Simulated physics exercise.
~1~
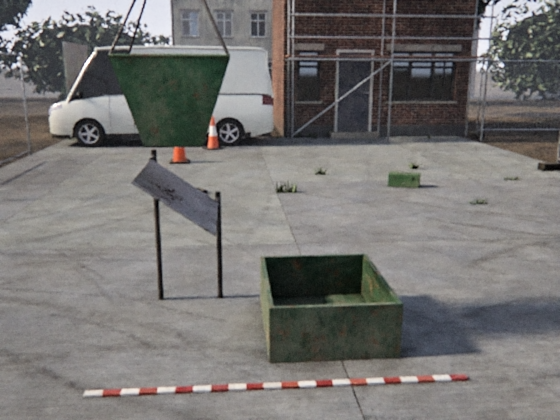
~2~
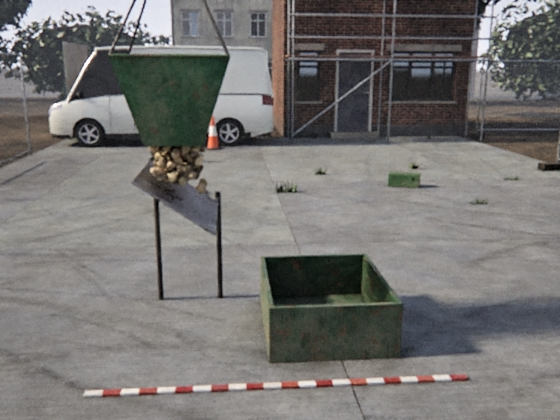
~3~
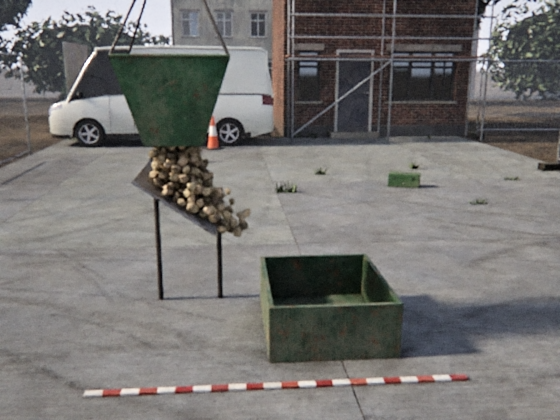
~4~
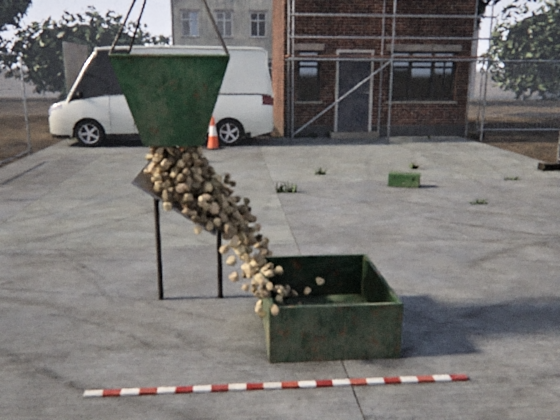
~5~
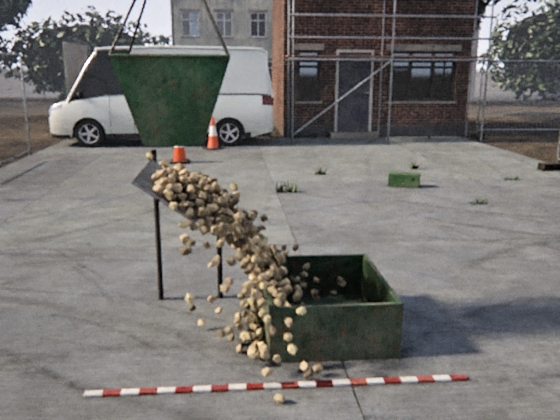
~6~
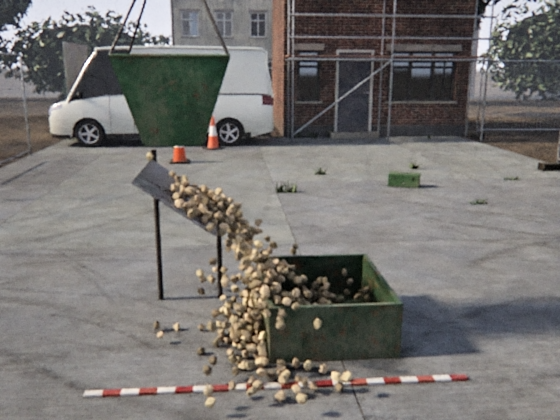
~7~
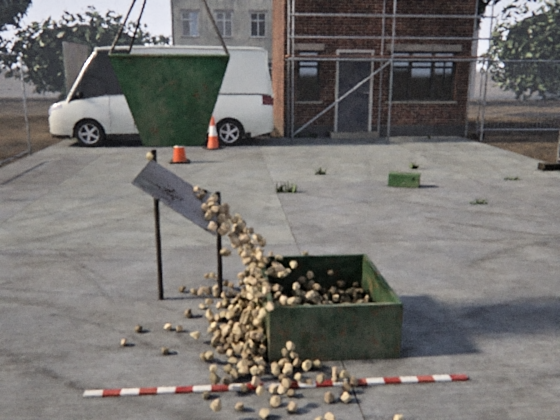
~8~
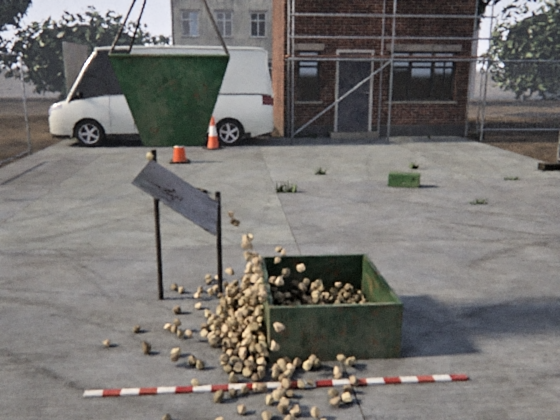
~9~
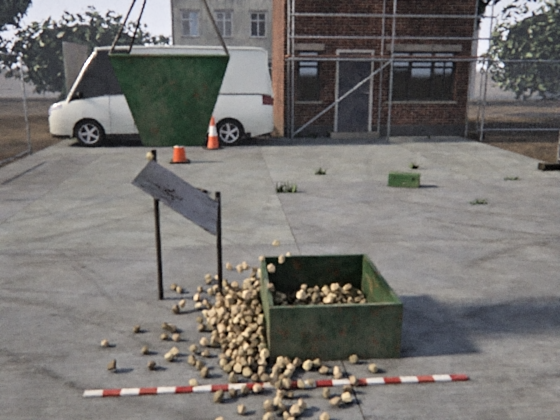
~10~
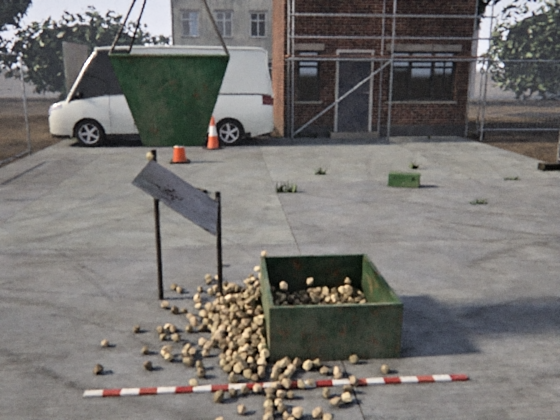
In a concrete yard, stones pouring from a hanging green skip down a steel slope, some filling a bin, others heaping left of it.
